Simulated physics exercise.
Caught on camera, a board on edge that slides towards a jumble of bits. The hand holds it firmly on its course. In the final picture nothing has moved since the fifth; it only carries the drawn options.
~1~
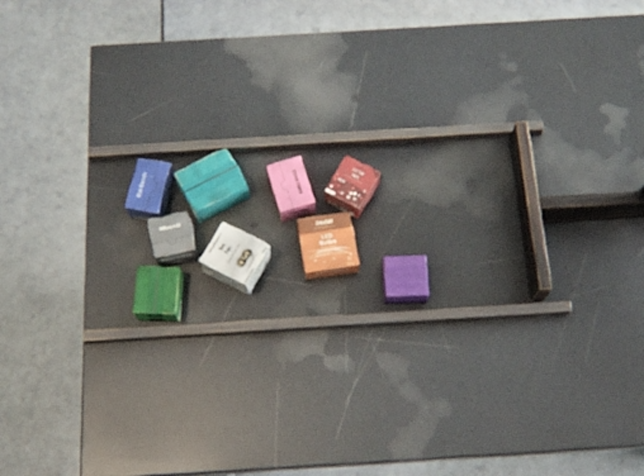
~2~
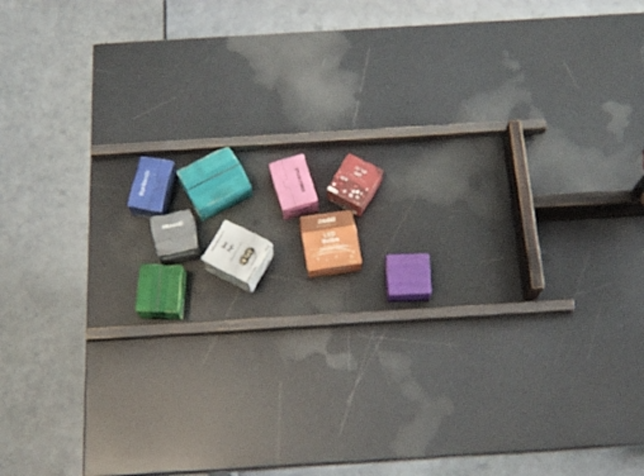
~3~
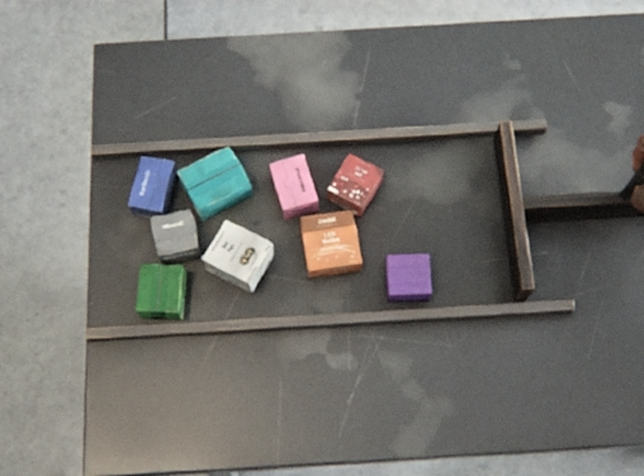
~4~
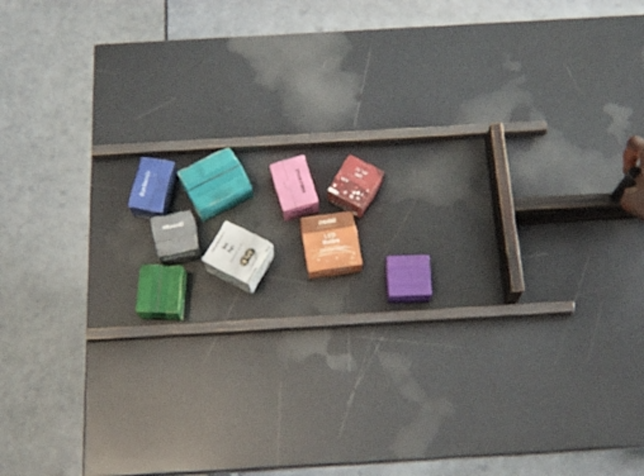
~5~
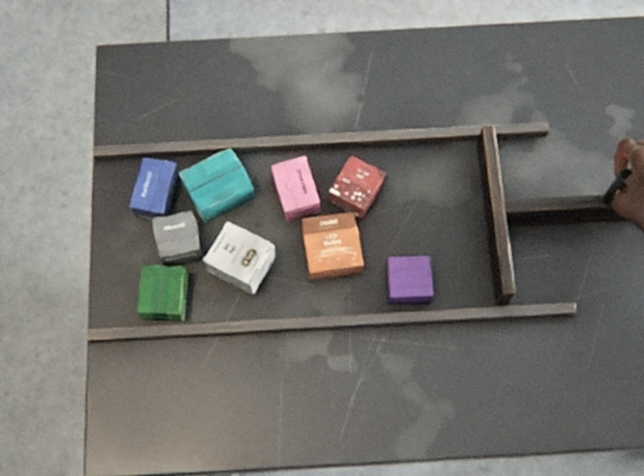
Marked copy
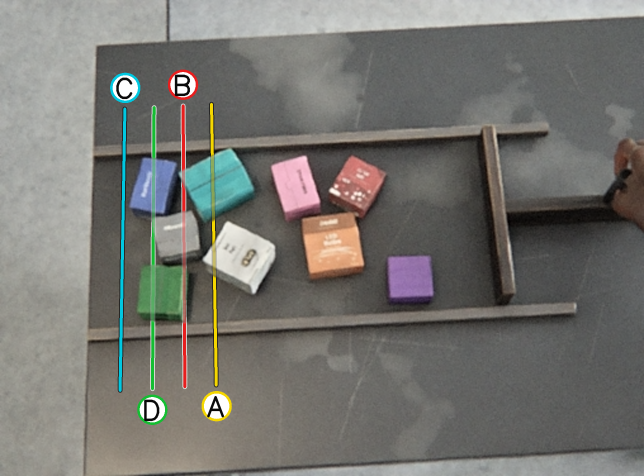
A dark board on edge slides slowly left between two rails, pushed by a hand.
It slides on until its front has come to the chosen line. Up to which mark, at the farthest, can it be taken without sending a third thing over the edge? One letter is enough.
No farther than A.
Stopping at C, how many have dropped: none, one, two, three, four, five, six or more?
By then, six or more.
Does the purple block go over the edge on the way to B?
No.
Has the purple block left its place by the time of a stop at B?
Yes.
On the copy, A at (214, 237); B at (184, 239); C at (123, 242); D at (153, 241).
On A. First, board (397, 212); purple block (373, 283); orange box (324, 245).
Then, board (295, 217); grey packet (128, 236); blue packet (134, 188).
Finally, board (215, 222); grey packet over the edge; blue packet over the edge; two fallen.
By contrast, B drops four; C drops seven; D drops five.
